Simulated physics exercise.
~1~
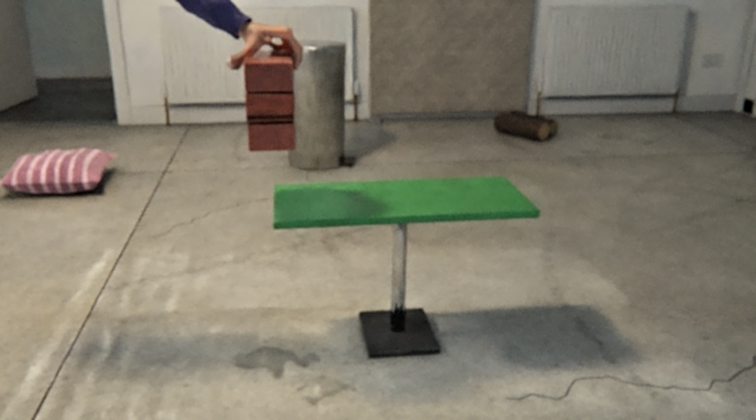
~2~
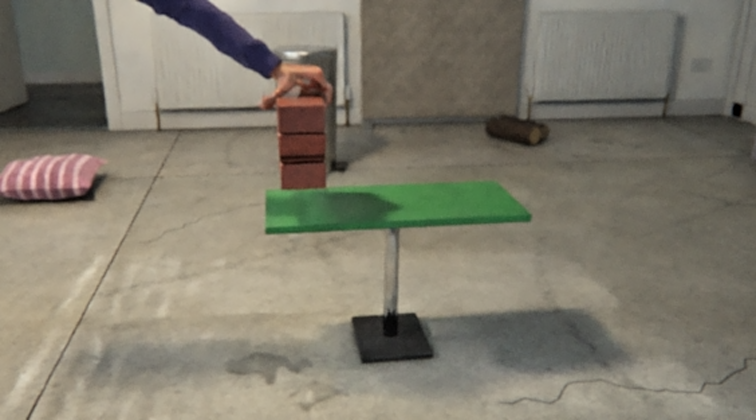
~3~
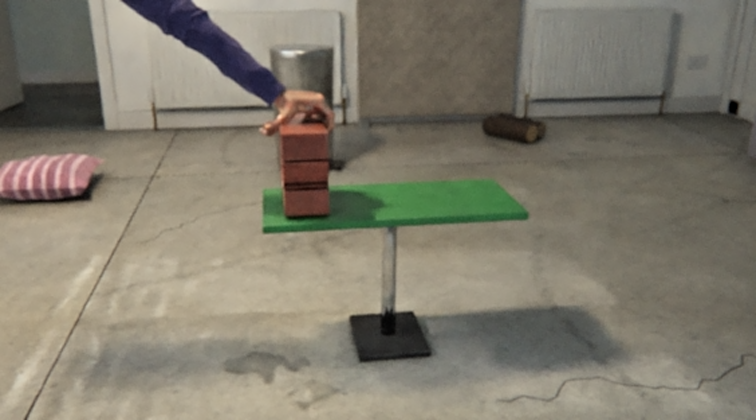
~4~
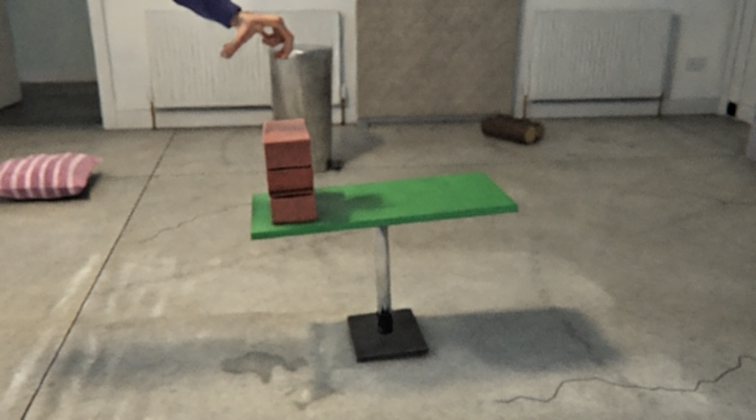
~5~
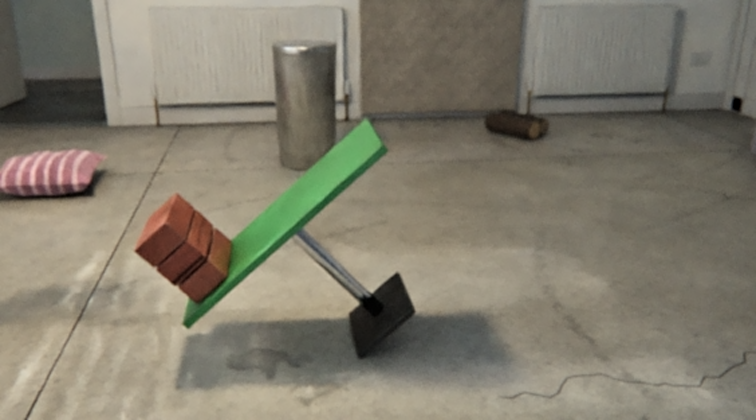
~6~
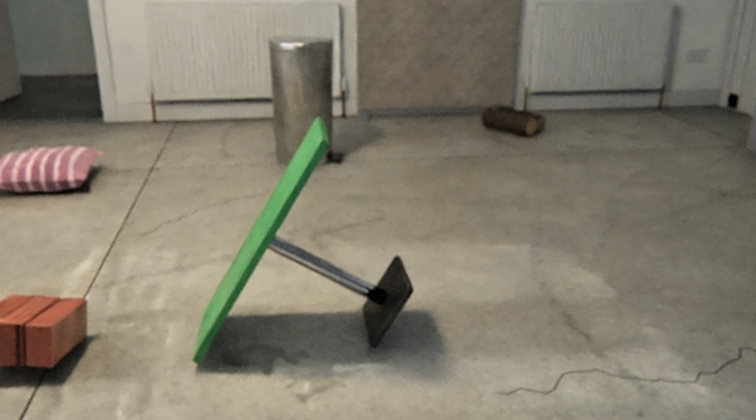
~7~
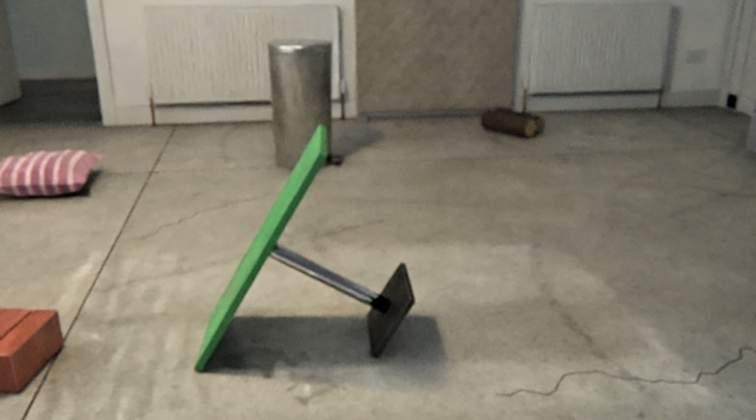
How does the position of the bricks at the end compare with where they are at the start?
At the start the bricks are held in the air by a hand, above the left end of the green table. By the end they lie on the floor at the lower left, partly out of view.
